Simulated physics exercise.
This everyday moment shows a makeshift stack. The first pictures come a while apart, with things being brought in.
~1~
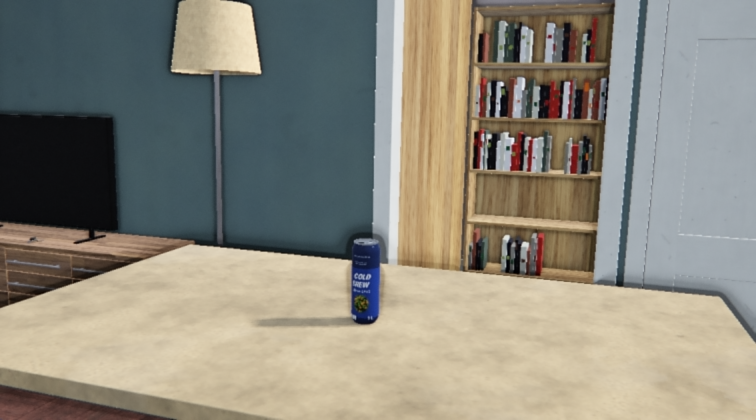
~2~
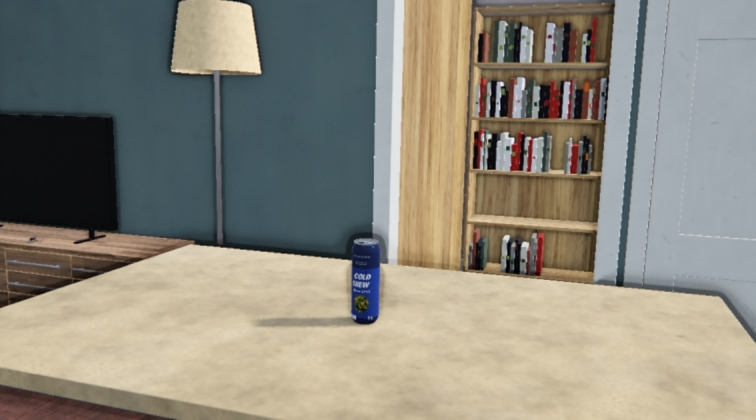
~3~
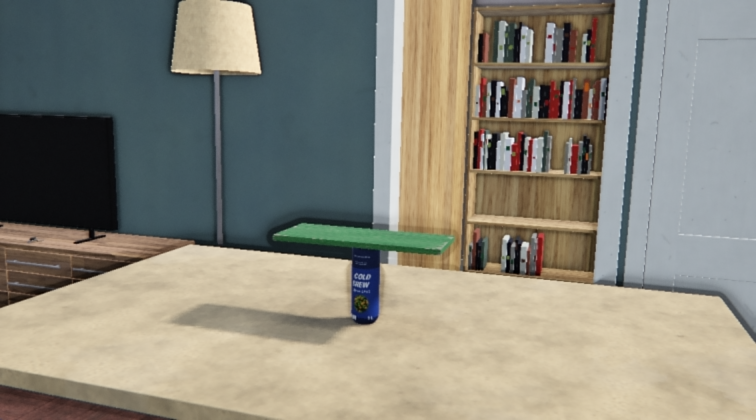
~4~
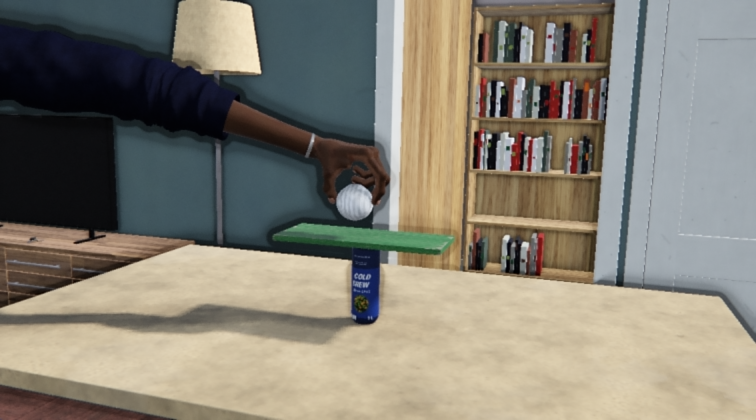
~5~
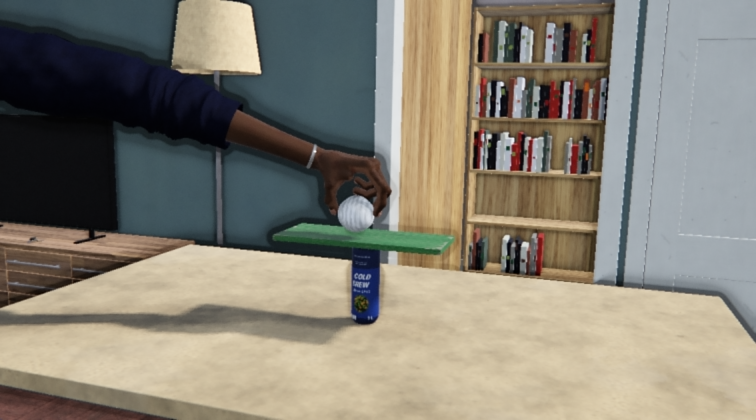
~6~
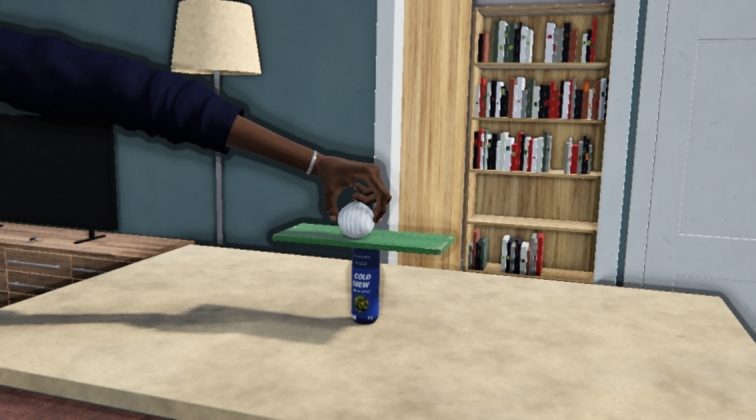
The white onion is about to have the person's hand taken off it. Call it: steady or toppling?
Steady.
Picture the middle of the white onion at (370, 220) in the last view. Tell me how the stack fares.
Result: The stack stays stable.
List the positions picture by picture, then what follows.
The last thing is not in view yet, in the first frame.
The last thing is not in view yet, in the second frame.
The last thing is not in view yet; green board (365, 238), in the third frame.
On its way; white onion (355, 202); green board (365, 238), in the fourth frame.
On its way; white onion (356, 214); green board (365, 238), in the fifth frame.
In place under the hand; white onion (356, 220); green board (365, 238), in the sixth frame.
Then, 0.20 s on from there, no change.
Then, 0.40 s on from there, white onion resting near (356, 221).
In the end, all 3 unmoved. At the end, from the last picture's camera, white onion near (356, 221). The stack keeps its balance.
